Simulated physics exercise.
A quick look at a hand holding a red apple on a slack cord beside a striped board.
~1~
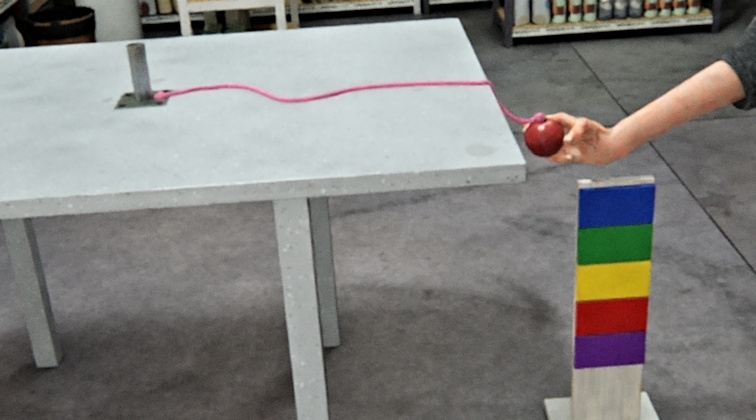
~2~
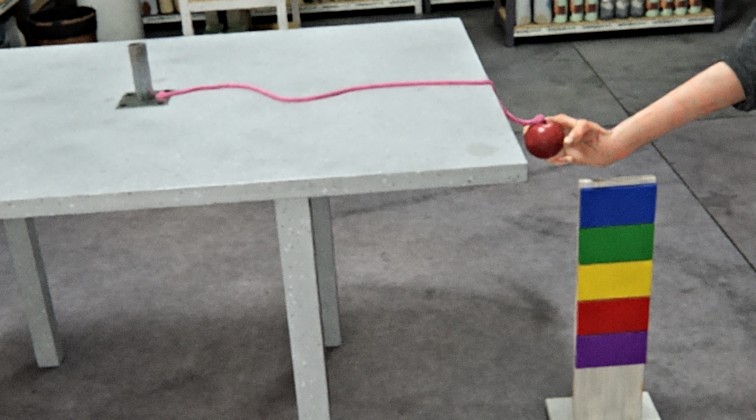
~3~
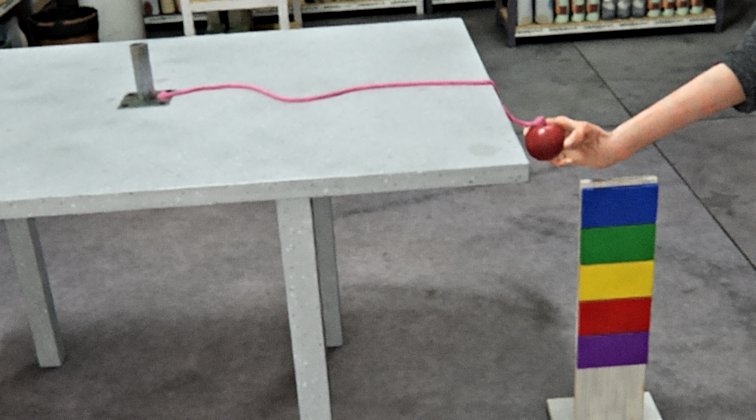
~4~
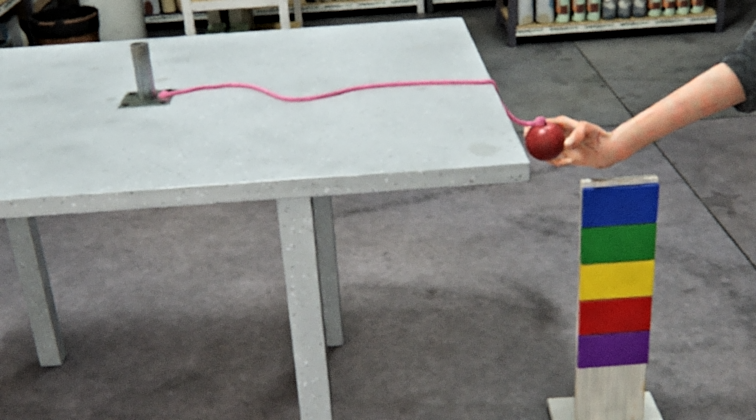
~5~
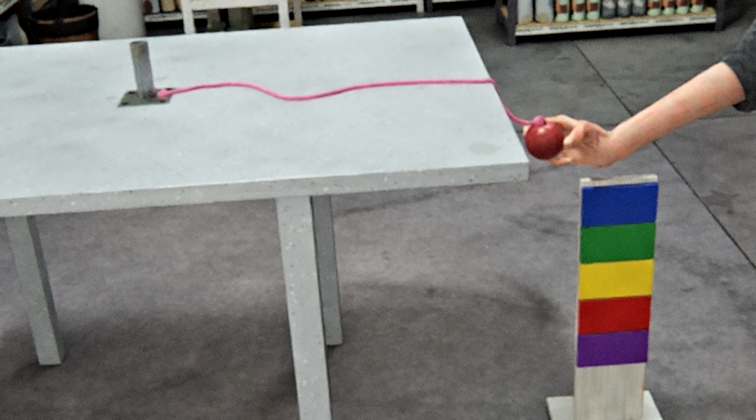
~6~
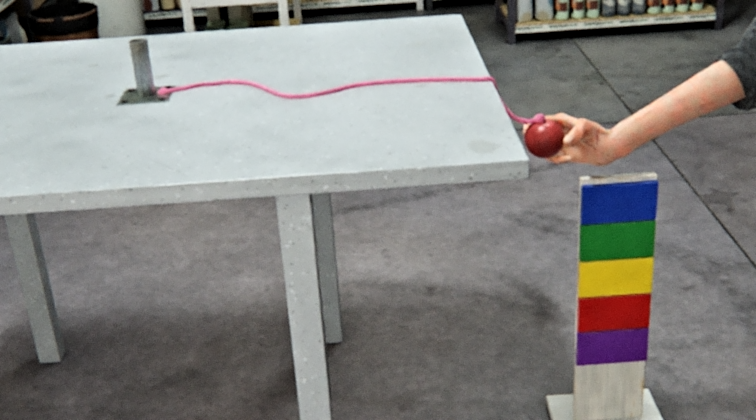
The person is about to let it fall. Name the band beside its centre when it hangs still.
The blue one.
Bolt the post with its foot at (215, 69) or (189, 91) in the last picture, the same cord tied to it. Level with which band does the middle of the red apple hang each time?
In that order: Green; green.
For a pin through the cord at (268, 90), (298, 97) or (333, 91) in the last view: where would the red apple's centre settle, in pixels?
The places are (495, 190), (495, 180) and (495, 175).
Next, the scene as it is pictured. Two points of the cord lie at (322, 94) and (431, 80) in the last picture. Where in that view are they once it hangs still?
At (355, 86), then (470, 81).
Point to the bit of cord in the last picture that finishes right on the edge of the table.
The one at (453, 80).
A little later, apple near (530, 196); level with blue.
Next, apple near (462, 206); level with blue.
Later still, apple near (498, 208); level with blue.
When it is over, apple near (493, 209); level with blue. The cord holds its middle at blue.
